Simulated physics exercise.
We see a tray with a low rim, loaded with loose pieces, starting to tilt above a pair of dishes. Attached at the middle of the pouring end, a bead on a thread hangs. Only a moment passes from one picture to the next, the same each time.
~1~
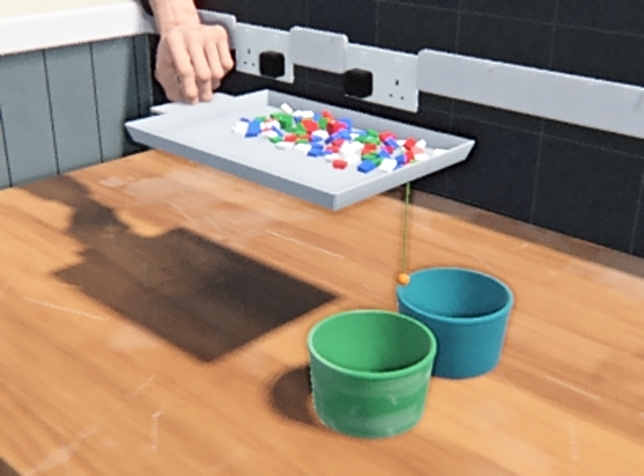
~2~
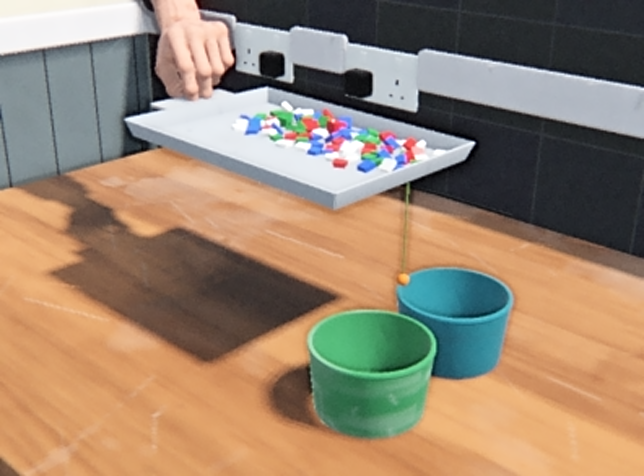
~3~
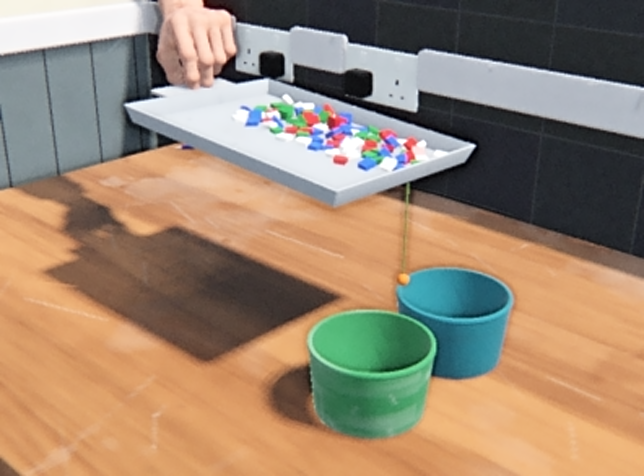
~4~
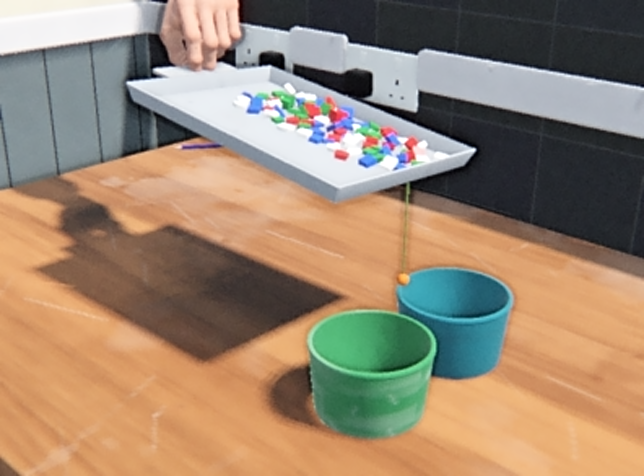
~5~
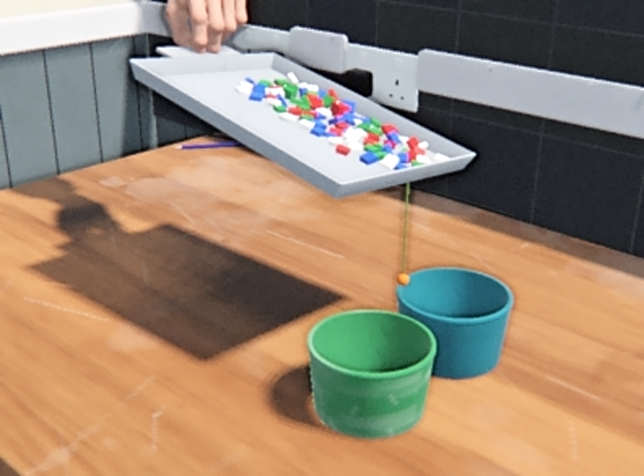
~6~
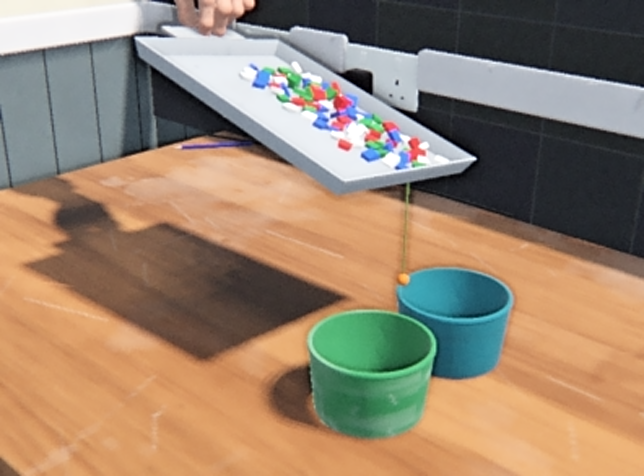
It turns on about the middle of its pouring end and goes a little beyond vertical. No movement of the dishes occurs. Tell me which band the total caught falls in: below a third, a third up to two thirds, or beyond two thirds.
It falls from a third up to two thirds.
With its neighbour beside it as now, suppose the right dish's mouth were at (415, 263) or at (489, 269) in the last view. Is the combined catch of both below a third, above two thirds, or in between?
Run 1 - between a third and two thirds; run 2 - above two thirds.
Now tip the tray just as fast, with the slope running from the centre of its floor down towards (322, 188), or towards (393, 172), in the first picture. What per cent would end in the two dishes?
Case one near 70 %; case two near 70 %.
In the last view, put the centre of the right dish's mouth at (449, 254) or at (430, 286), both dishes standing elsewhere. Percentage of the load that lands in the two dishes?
Roughly 70 per cent, and 50 per cent.
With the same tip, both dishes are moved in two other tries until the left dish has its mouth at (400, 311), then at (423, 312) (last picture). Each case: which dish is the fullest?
Placement one gives the one at right, placement two gives the one at right.
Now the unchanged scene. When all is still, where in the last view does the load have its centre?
Somewhere around (465, 327) in the last picture.
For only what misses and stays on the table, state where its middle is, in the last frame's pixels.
It's centred close to pixel (471, 315).
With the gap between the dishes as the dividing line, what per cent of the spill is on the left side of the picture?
10 per cent, roughly.
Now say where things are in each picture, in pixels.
The first frame shows corners of the pouring end at (335, 190) and (465, 141), level; middle of the load at (333, 139), mosaic tiles; left dish at (419, 391); right dish at (499, 336); bead on its thread at (403, 280).
The second frame shows corners of the pouring end at (335, 190) and (466, 142), level; middle of the load at (333, 137).
The third frame shows corners of the pouring end at (336, 187) and (466, 145), tipped barely, lowest at the right corner; middle of the load at (333, 133).
The fourth frame shows corners of the pouring end at (338, 183) and (467, 148), tipped a little, lowest at the right corner; middle of the load at (335, 127).
The fifth frame shows corners of the pouring end at (341, 180) and (467, 152), tipped a little, lowest at the right corner; middle of the load at (337, 120).
The sixth frame shows corners of the pouring end at (344, 176) and (467, 156), tipped clearly, lowest at the right corner; middle of the load at (339, 114); left dish at (419, 391); right dish at (499, 336).
Soon, tray tipped steeply; nearly all on the tray; a small part in the air.
A while on, tray tipped past a quarter turn; a stray few on the tray; about half in the right dish; about half outside both; a stray few in the air.
Towards the end, tray tipped past a quarter turn; about half in the right dish; about half outside both.
Finally, tray tipped past a quarter turn; none in the left dish; about half in the right dish; about half outside both.
